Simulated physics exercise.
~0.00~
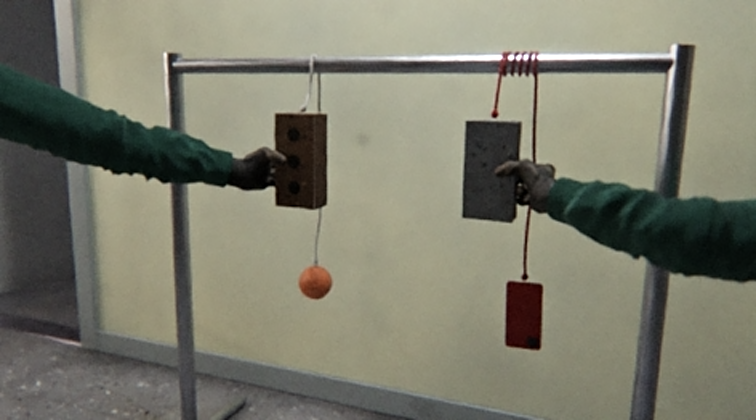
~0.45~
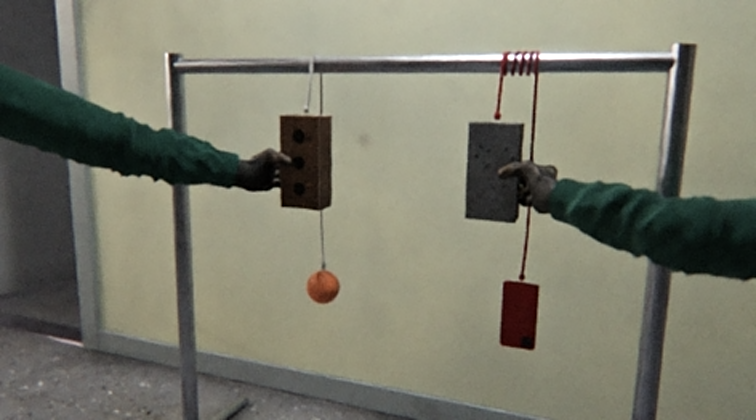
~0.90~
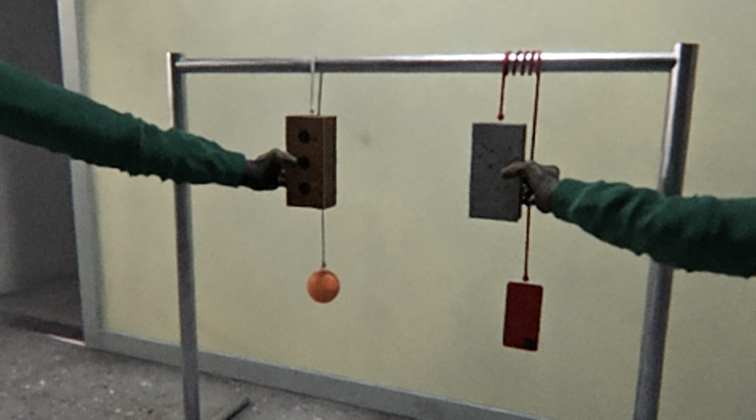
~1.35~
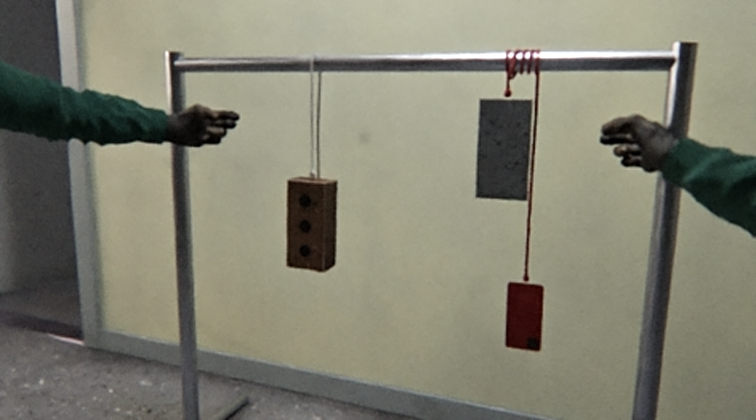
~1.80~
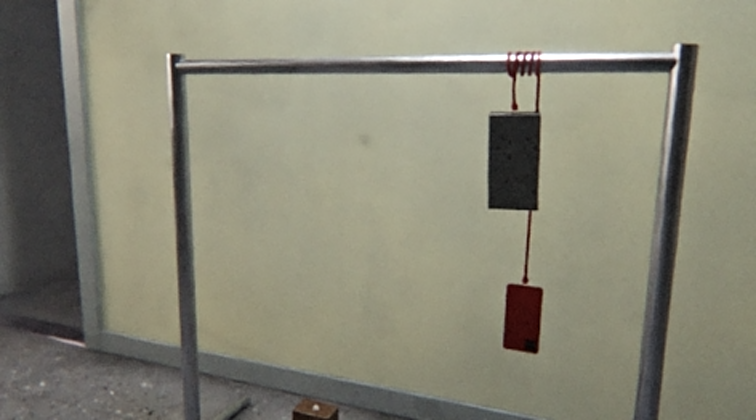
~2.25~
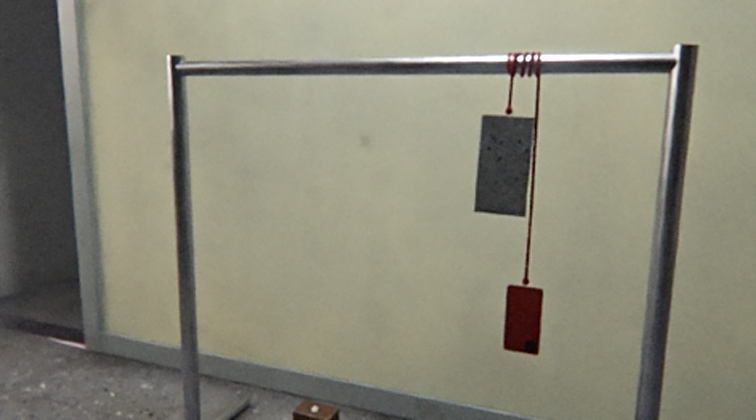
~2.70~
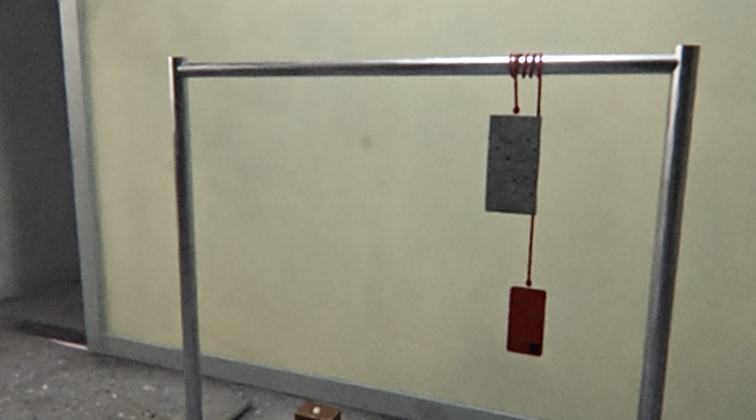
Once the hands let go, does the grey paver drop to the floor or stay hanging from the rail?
The grey paver stays hanging from the rail at about the same height, while the brick on the left drops to the floor.
At a metal rail, green-sleeved hands releasing a brick and a grey paver, the brick dropping to the floor, the paver staying hung.
